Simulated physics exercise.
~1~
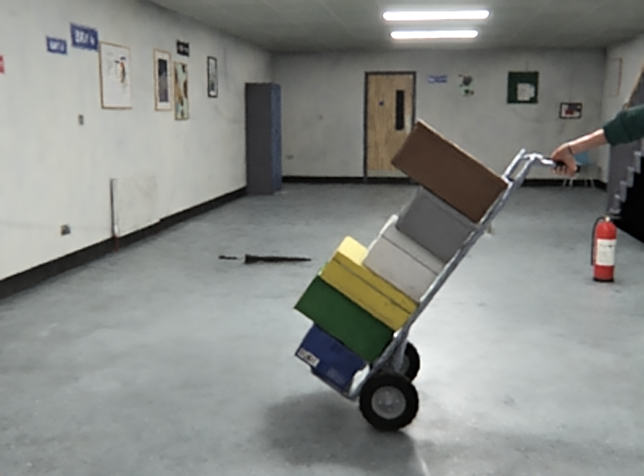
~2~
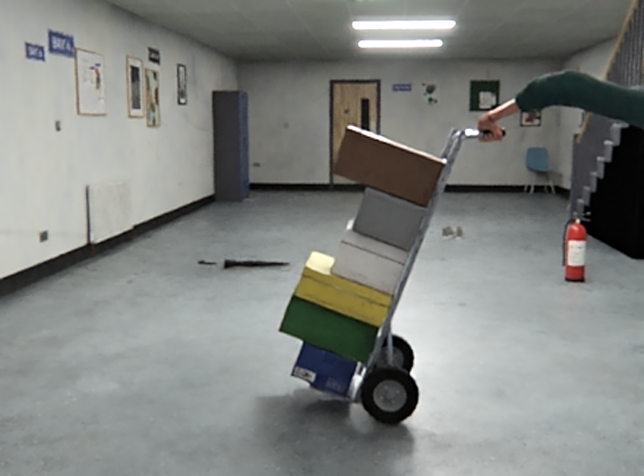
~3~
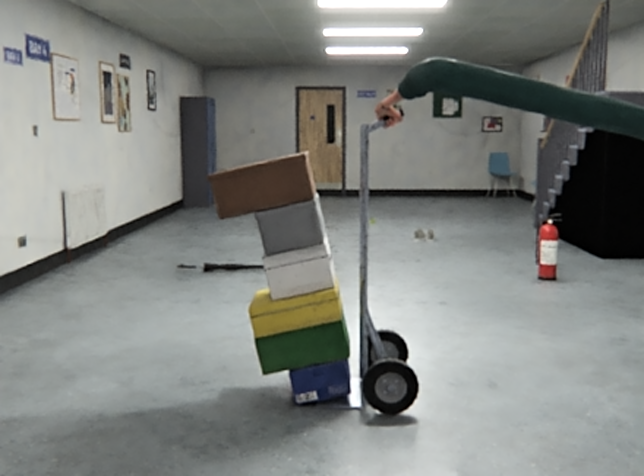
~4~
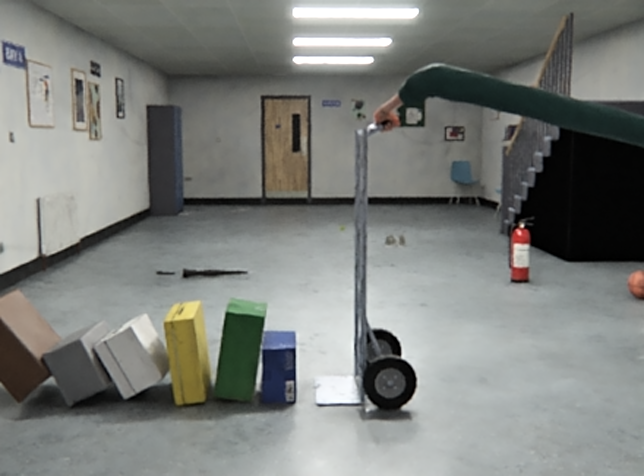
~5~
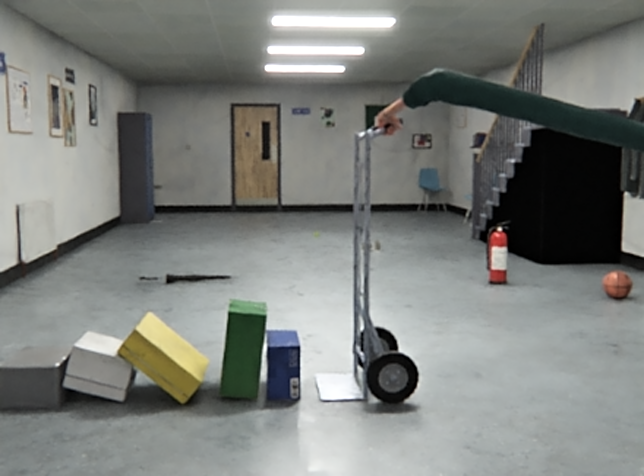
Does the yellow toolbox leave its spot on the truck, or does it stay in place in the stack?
The yellow toolbox leaves its spot. It falls to the left with the toppling stack and ends up on the floor, away from the upright truck.
